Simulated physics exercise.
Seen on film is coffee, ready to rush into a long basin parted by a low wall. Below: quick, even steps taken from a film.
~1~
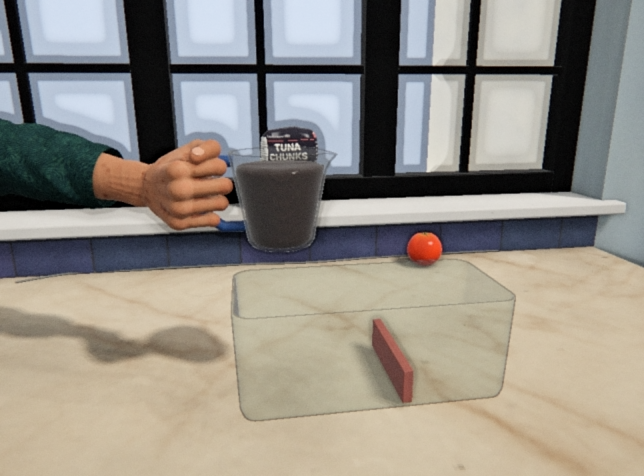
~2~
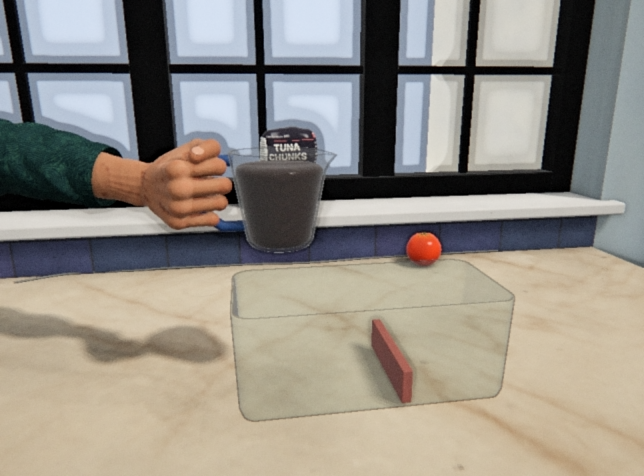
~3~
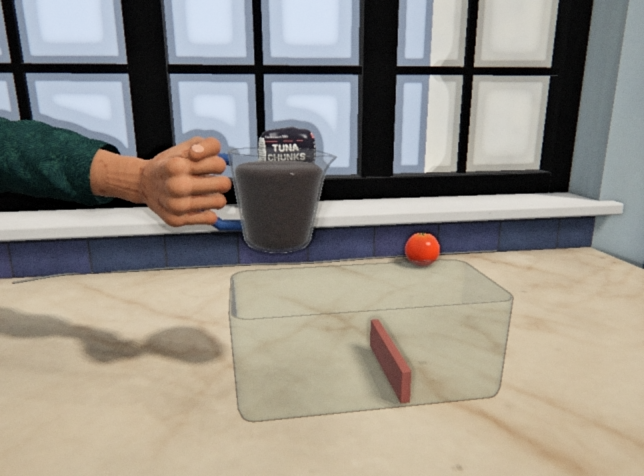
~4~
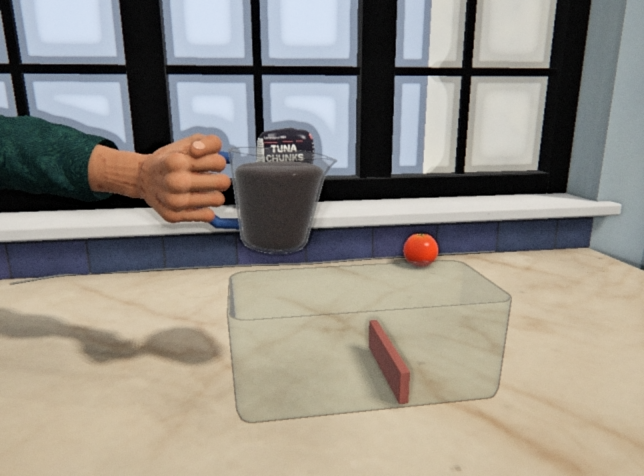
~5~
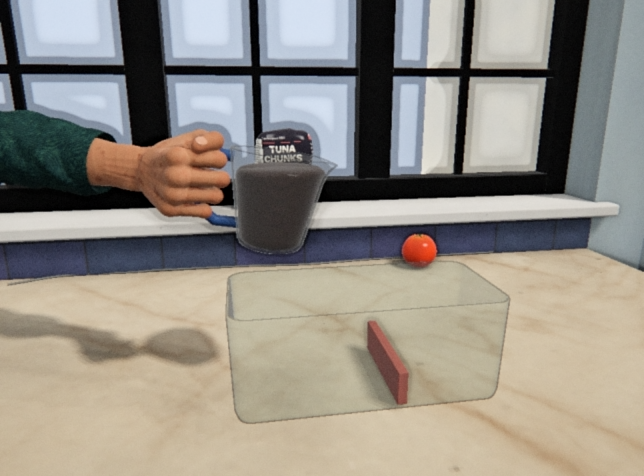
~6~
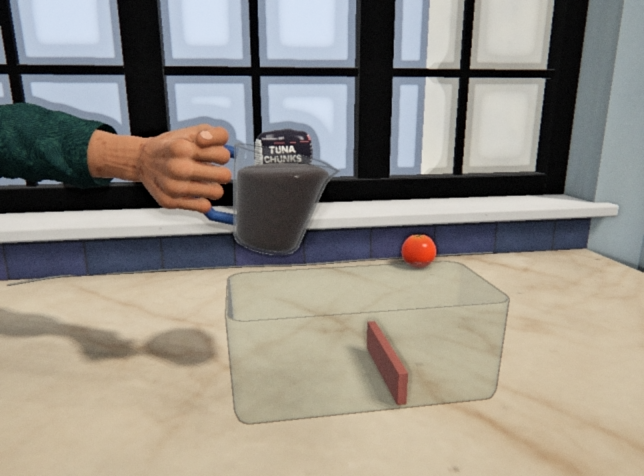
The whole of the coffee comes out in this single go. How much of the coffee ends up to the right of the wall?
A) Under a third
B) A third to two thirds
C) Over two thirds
A third to two thirds (B).
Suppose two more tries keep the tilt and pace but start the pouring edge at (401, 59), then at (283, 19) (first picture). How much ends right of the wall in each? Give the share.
70 and 5 in a hundred.
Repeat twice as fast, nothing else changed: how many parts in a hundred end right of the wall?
Near 35 %.
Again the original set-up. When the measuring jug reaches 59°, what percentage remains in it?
Around 75 percent remains.
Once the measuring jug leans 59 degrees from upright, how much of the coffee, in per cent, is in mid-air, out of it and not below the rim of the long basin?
About 15 per cent.
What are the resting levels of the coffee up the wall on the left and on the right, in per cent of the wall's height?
The left reads 20 in a hundred and the right 40 in a hundred.
A moment on, the measuring jug is tipped part way and 73 per cent is still to pour, 3 is left of the wall and 8 right of it.
Next, the measuring jug is tipped on its side and 23 per cent is still to pour, 20 is left of the wall and 44 right of it.
Then the measuring jug is tipped on its side and 1 per cent is still to pour, 46 is left of the wall and 51 right of it.
Later the measuring jug is tipped on its side and 0 per cent is still to pour, 48 is left of the wall and 52 right of it.
At rest 48 per cent lies left of the wall, 52 right of it and 0 outside.
